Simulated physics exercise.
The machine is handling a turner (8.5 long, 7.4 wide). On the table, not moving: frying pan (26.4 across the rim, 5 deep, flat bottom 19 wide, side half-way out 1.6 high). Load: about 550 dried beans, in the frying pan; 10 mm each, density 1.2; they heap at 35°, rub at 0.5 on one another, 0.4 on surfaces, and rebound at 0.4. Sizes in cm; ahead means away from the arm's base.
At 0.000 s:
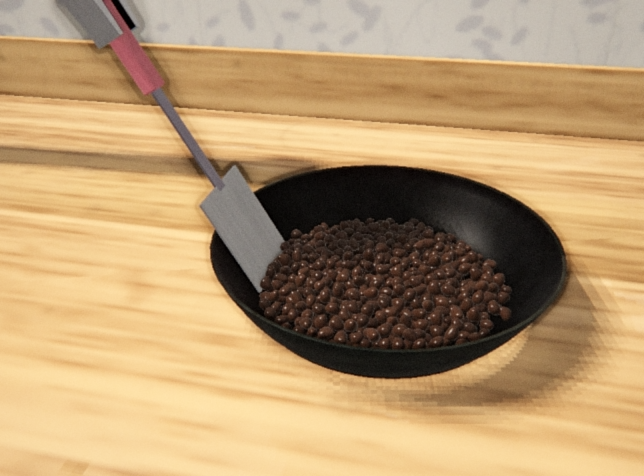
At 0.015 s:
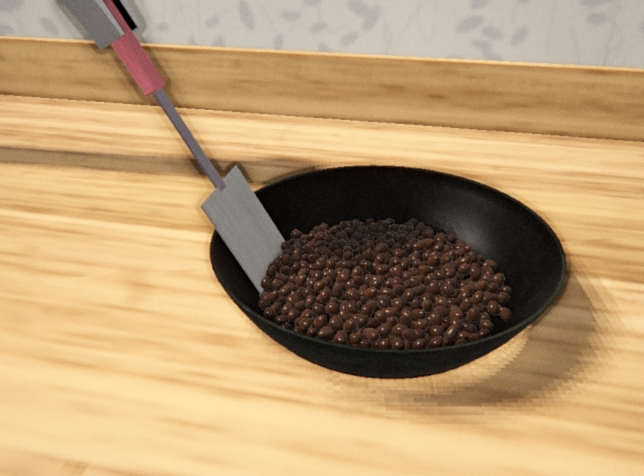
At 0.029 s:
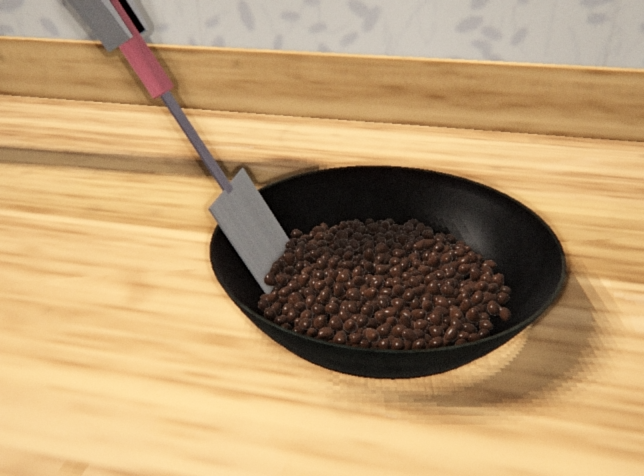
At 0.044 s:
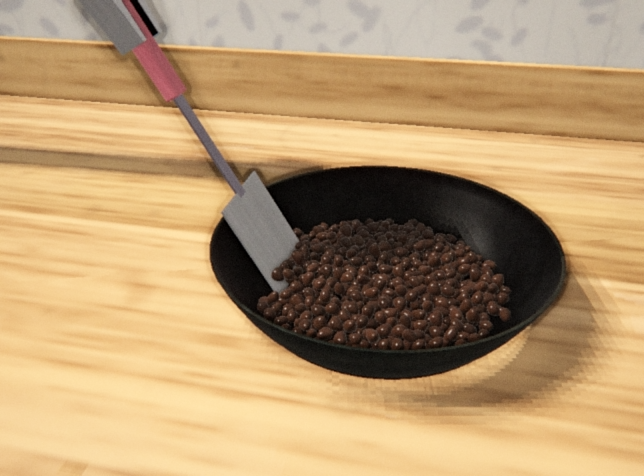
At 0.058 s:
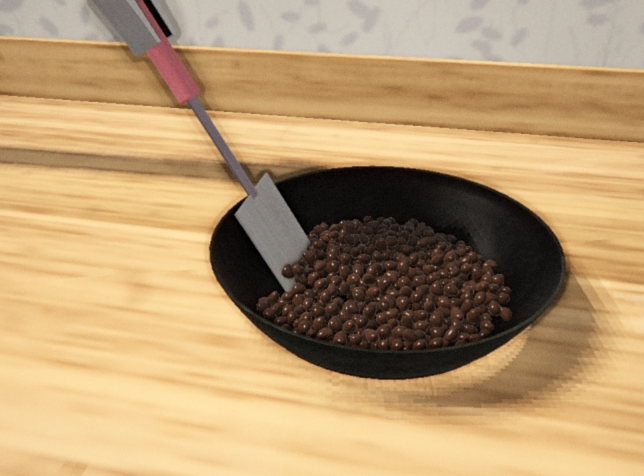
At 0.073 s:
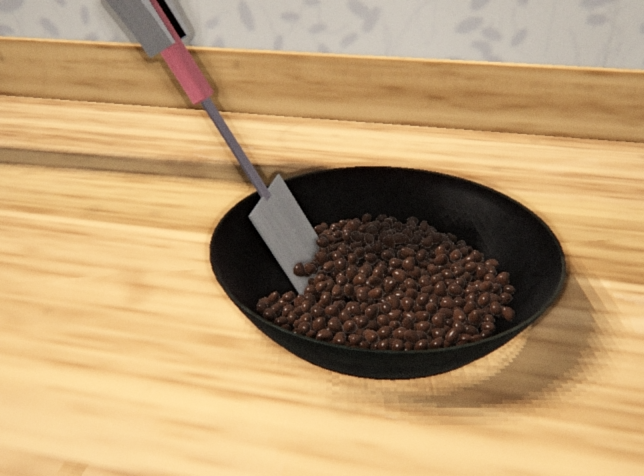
A metal turner with a pink-and-gray handle slid slowly to the right through a black frying pan of dark brown beans, nudging those at the left side inward while the pan stayed still.
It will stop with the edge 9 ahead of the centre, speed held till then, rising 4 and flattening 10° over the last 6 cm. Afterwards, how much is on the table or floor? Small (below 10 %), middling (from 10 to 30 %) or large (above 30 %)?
On the table or floor the share is small, below 10 %.
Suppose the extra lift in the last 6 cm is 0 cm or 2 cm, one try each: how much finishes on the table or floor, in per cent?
Some 5 and 5 per cent.
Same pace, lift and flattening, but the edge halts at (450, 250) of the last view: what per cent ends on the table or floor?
About 0 per cent.
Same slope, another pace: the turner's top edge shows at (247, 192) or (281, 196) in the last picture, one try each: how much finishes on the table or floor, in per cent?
About 0 and 15 per cent.
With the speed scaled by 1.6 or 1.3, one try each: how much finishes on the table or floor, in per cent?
Some 20 and 15 per cent.
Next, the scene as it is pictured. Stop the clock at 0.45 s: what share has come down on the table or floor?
Some 5 per cent.
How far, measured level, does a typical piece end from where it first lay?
About 3 cm.
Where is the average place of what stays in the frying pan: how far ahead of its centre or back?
Some 4.0 cm ahead.
After 0.14 s, sloping 60°, highest piece 4 above the table; 546 in the frying pan.
After 0.21 s, sloping 57°, highest piece 5 above the table; 546 in the frying pan.
After 0.45 s, sloping 50°, highest piece 6 above the table; 509 in the frying pan, 34 on the table or floor, 3 on the blade or in flight.
After 1.50 s, sloping 50°, highest piece 5 above the table; 509 in the frying pan, 37 on the table or floor.
In the end, 509 in the frying pan, 37 on the table or floor. That is 7 % on the table or floor.
